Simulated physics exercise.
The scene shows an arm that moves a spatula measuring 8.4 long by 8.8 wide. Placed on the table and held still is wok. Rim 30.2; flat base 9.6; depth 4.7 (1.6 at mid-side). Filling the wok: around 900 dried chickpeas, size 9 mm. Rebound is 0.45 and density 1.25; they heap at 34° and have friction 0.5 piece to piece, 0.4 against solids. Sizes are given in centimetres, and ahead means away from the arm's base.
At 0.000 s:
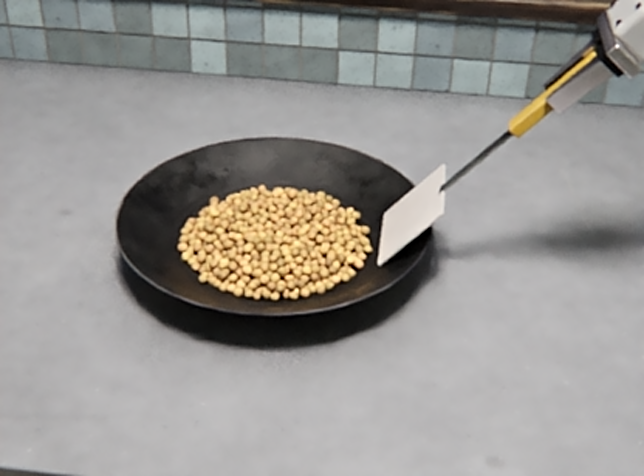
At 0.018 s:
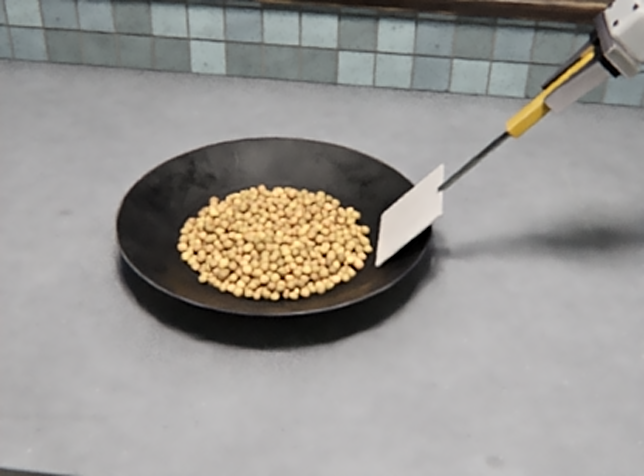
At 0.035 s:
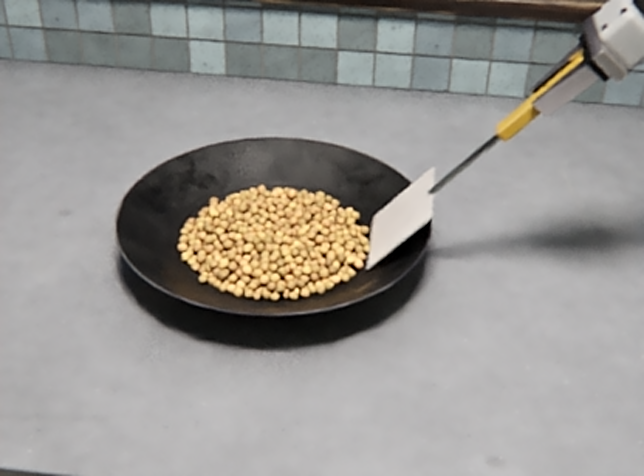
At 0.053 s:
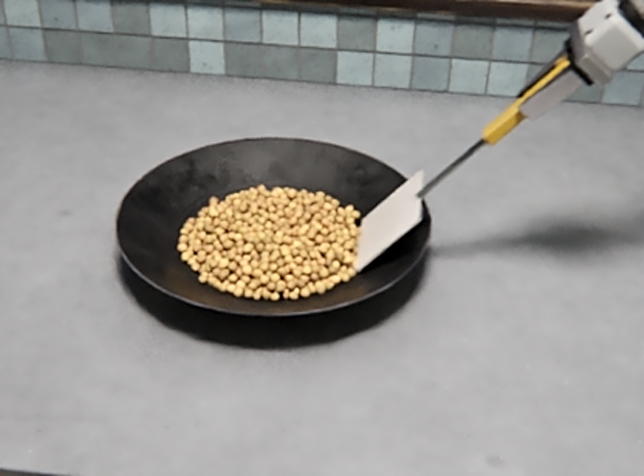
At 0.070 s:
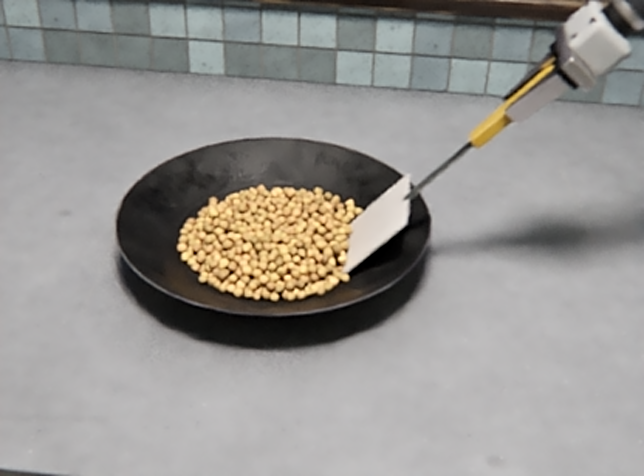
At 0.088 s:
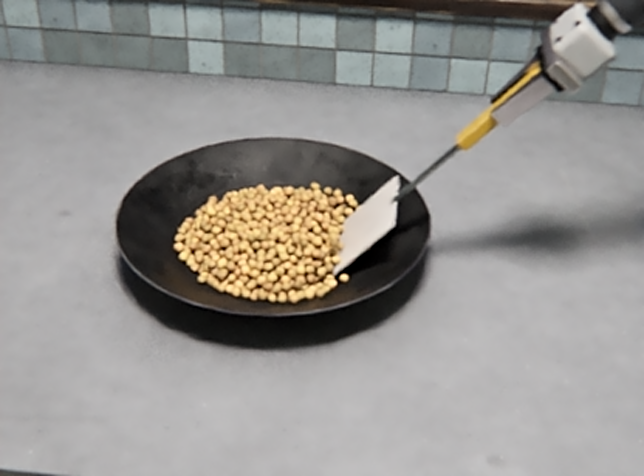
A robot arm at the upper right slides a pale spatula leftward into a heap of chickpeas, nudging its right edge inward and shifting a few loose ones. The tan chickpeas lie in a black wok that stays still left of centre on a grey countertop. Blue-green tiles line the back of this kitchen-like setting, seen from slightly above by a still camera.
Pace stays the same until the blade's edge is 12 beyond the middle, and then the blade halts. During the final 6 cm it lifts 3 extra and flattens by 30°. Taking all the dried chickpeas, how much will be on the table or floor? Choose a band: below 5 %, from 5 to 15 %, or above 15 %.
Above 15 %.
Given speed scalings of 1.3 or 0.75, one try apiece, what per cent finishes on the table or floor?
First try around 40 %, second try around 25 %.
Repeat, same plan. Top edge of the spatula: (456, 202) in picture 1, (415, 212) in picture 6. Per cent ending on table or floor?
Around 30 per cent finishes on the table or floor.
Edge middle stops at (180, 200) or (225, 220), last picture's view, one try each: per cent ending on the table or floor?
First try about 10 percent, second about 0 percent.
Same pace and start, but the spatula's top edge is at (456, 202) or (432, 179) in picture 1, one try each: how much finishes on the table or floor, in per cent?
Close to 30 and 30 percent respectively.
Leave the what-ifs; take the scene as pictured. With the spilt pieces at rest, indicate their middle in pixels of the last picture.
I'd point to somewhere close to (48, 232).
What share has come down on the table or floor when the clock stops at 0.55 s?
Roughly 30 percent.
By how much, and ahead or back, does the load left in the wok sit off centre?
The balance point is about 4.0 cm ahead.
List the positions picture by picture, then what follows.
The spatula top edge at (444, 188), sloping 50°; upper third of the load around (274, 232), from x 185 to 370, top at y 190; 900 in the wok, in the first picture.
The spatula top edge at (442, 188), sloping 50°; upper third of the load around (274, 232), from x 185 to 370, top at y 190, in the second picture.
The spatula top edge at (433, 191), sloping 50°; upper third of the load around (274, 232), from x 185 to 370, top at y 190, in the third picture.
The spatula top edge at (420, 195), sloping 50°; upper third of the load around (275, 232), from x 185 to 365, top at y 190, in the fourth picture.
The spatula top edge at (408, 198), sloping 50°; upper third of the load around (278, 231), from x 180 to 365, top at y 190, in the fifth picture.
The spatula top edge at (395, 200), sloping 50°; upper third of the load around (276, 231), from x 180 to 370, top at y 185; 900 in the wok, in the sixth picture.
After 0.19 s, sloping 50°, highest piece 4 above the table; 900 in the wok.
After 0.30 s, sloping 43°, highest piece 7 above the table; 898 in the wok, 2 on the blade or in flight.
After 0.55 s, sloping 20°, highest piece 5 above the table; 635 in the wok, 265 on the table or floor.
After 1.60 s, sloping 20°, highest piece 4 above the table; 635 in the wok, 265 on the table or floor.
In the end, 635 in the wok, 265 on the table or floor. That is 29 % on the table or floor.
